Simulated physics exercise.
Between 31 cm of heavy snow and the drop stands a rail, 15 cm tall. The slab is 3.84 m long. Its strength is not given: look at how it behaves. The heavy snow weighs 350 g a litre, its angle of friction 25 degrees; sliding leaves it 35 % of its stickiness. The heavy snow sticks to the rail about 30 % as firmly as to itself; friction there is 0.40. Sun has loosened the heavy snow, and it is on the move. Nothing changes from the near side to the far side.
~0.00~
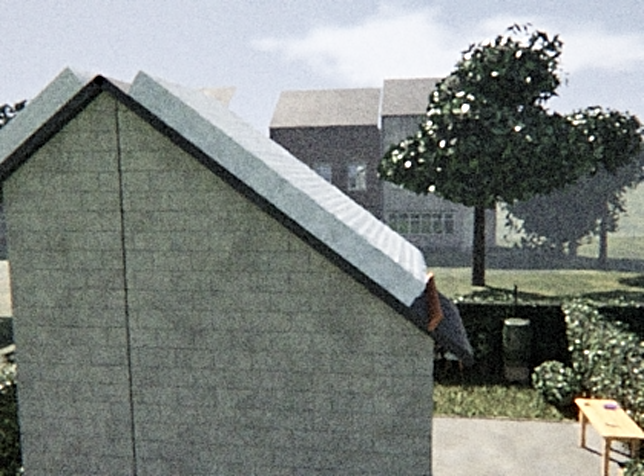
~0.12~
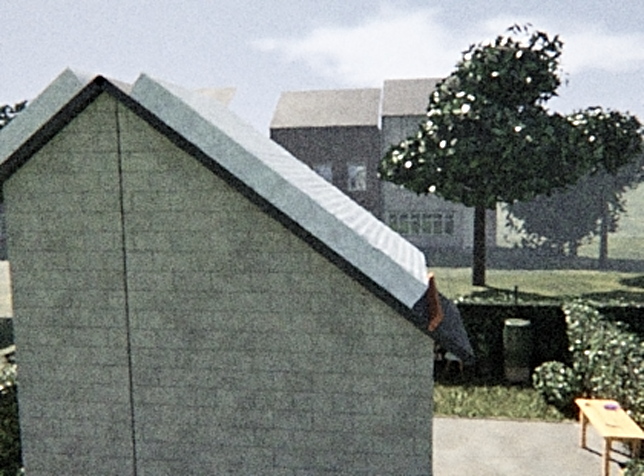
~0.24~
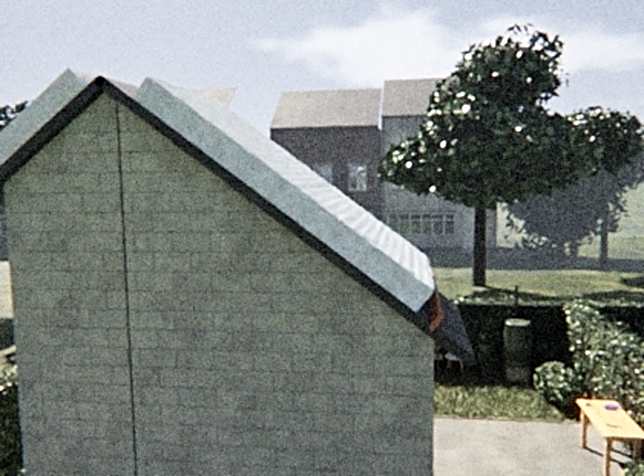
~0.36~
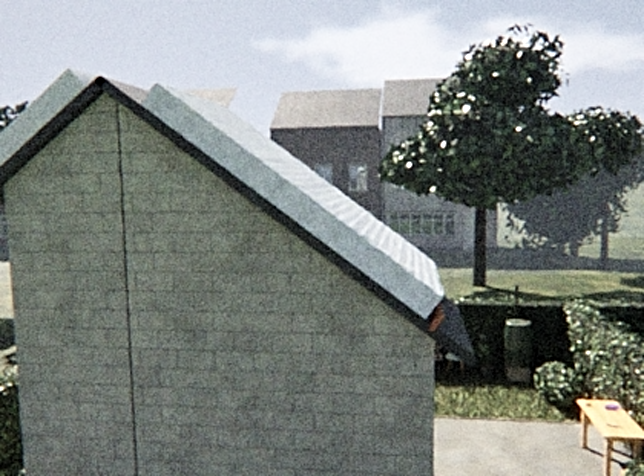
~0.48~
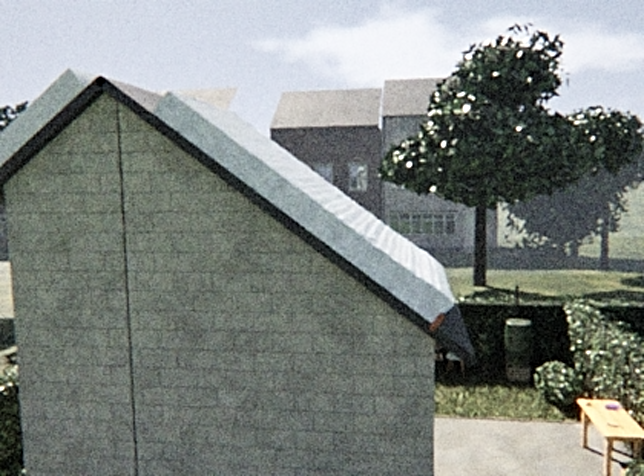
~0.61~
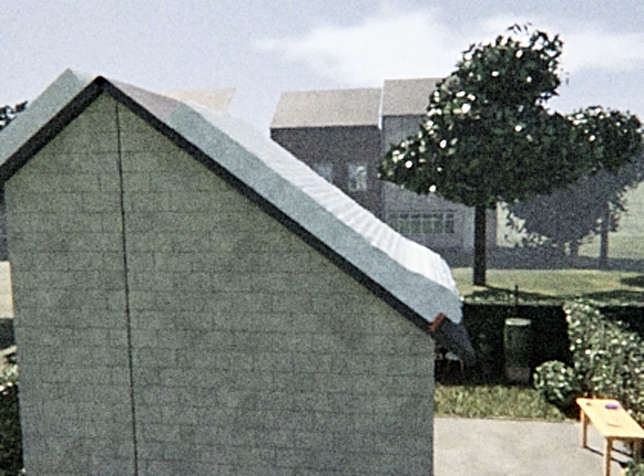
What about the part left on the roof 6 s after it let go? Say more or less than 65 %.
The part left on the roof 6 s after it let go is less than 65 %.
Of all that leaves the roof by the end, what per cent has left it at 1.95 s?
Some 80 per cent.
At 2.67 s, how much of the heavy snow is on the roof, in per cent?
Some 25 per cent.
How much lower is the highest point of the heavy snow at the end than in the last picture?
Roughly 1.7 m.
By 1.22 s, 79 % of the snow is on the roof.
By 1.95 s, 41 % of the snow is on the roof.
By 2.67 s, 25 % of the snow is on the roof.
By 3.40 s, 24 % of the snow is on the roof.
By 6.00 s, at the end, 23 % of the snow is on the roof.
